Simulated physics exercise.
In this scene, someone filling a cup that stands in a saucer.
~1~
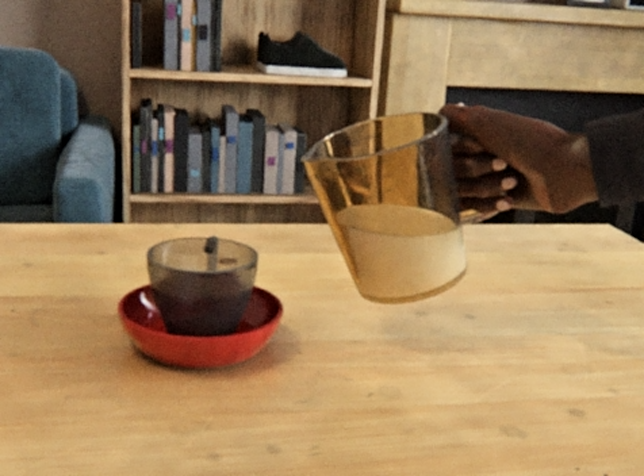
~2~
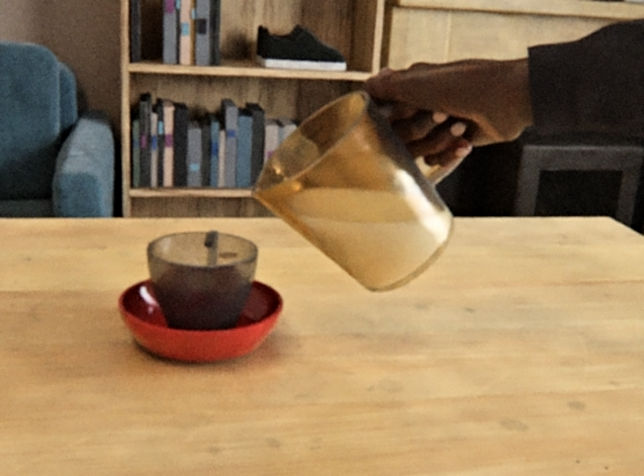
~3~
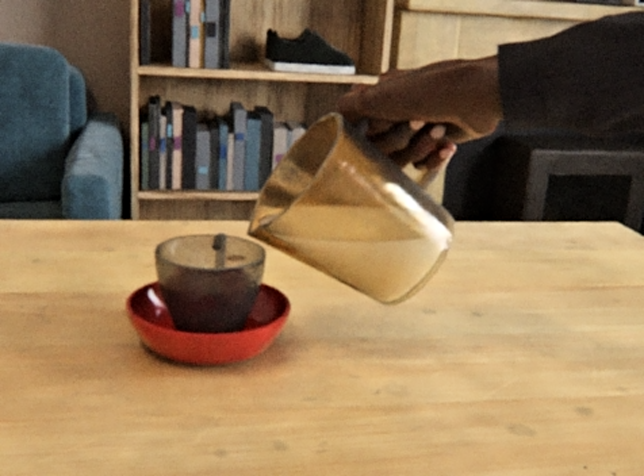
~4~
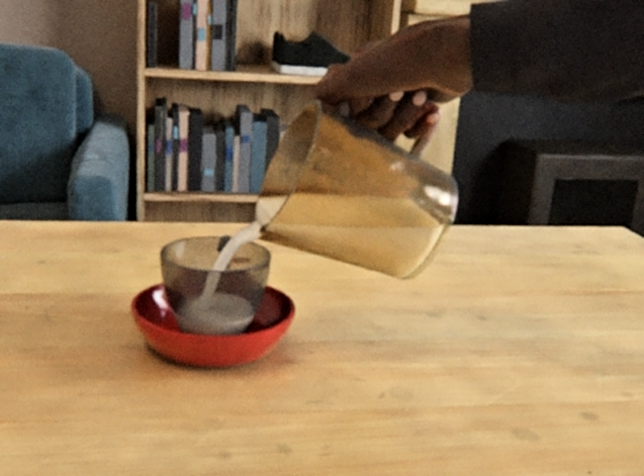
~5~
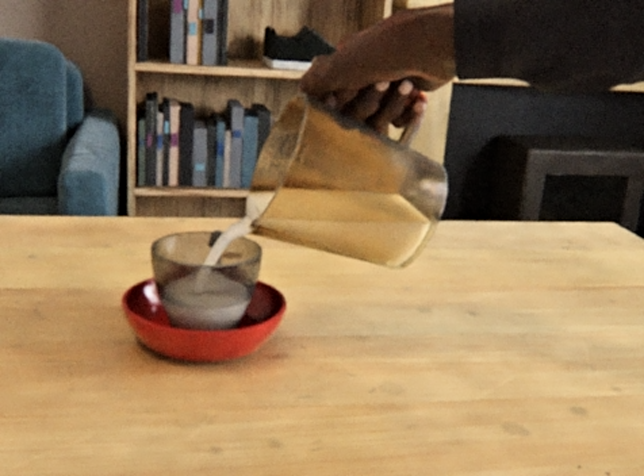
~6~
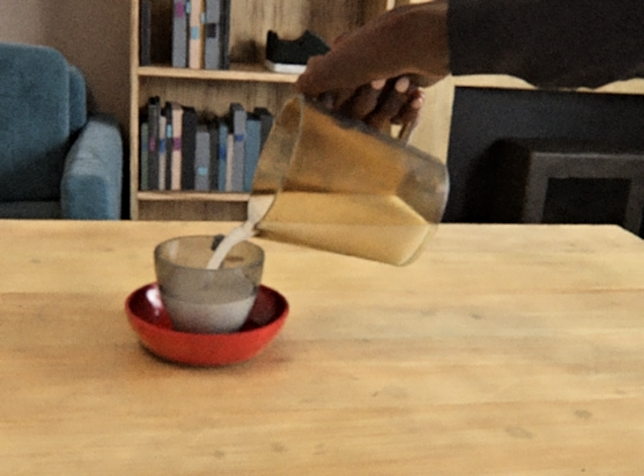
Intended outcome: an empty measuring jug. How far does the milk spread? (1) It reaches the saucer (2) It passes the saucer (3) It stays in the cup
It reaches the saucer.
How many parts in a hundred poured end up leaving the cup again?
I'd say close to 15 per cent.
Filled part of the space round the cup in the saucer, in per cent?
Near 20 in a hundred.
A moment on, the cup is nearly full; the saucer is dry.
Further on, the cup is full to the brim; the saucer is wet, with room to spare.
When it is over, the cup is full to the brim; the saucer is wet, with room to spare.
